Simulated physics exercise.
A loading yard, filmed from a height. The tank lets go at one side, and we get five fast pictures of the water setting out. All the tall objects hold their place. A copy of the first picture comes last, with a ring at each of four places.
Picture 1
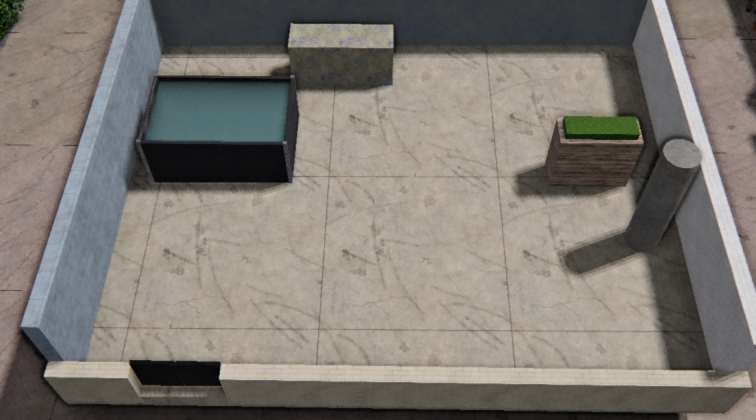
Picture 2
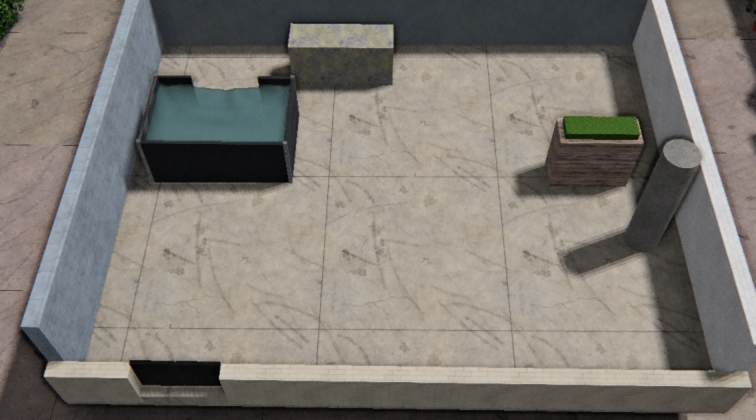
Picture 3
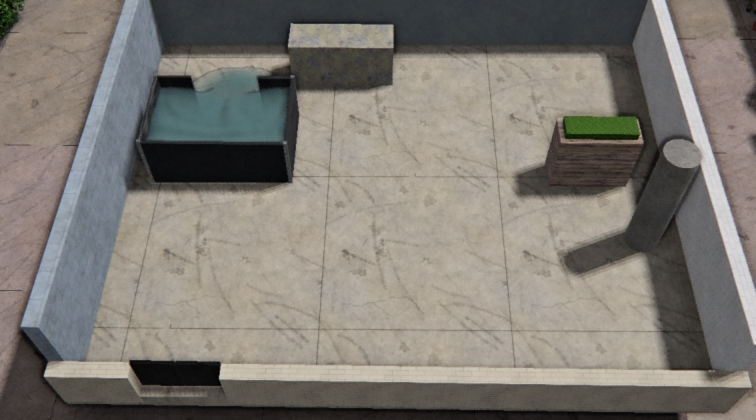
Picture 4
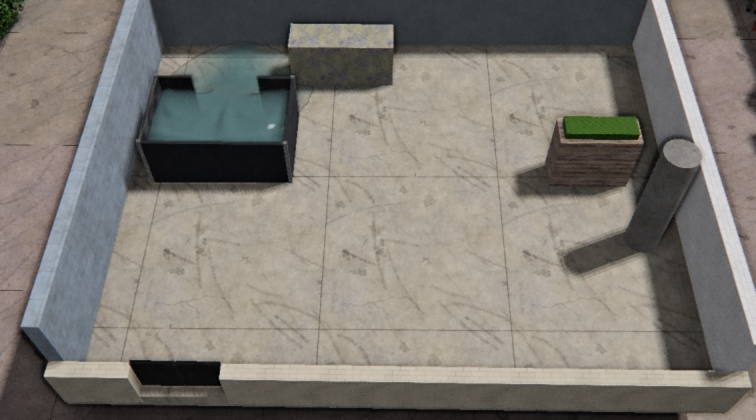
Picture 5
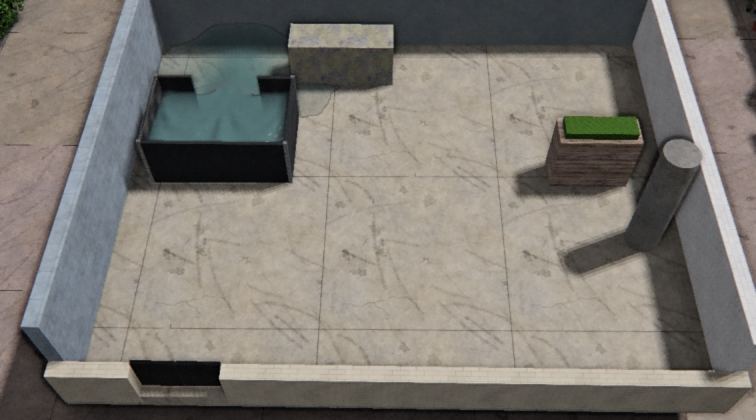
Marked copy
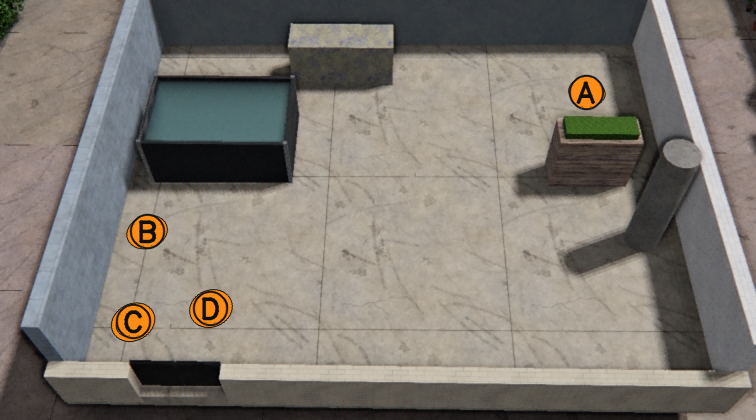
A walled yard paved in pale, veined stone slabs is seen from high above by a camera that stays still. A dark tank brimming with teal water stands at upper left, near a speckled block, with a green-topped brick block and grey pillar at right and a dark gate in the front wall. A gap opens in the tank's back side, and water pours out, spreading thinly behind it and around the speckled block as the tank's level drops.
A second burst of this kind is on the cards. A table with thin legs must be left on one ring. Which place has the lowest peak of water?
The best ring is A.
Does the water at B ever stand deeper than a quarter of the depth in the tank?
No, it does not.
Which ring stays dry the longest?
D.
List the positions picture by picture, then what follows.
Tank full, its middle at (219, 112); shut gate at (178, 367).
Water covers 1 % of the ground, its front hidden from here.
Water covers 3 % of the ground and shows as far out as (252, 69).
Water covers 7 % of the ground and shows as far out as (226, 45).
Water covers 9 % of the ground and shows as far out as (179, 45).
On the marked copy, A at (586, 92); B at (147, 231); C at (133, 321); D at (210, 308).
With A, the water peaks at about 8 % of the depth that stood in the tank.
With B, the water peaks at about 17 % of the depth that stood in the tank.
With C, the water peaks at about 17 % of the depth that stood in the tank.
With D, the water peaks at about 17 % of the depth that stood in the tank.
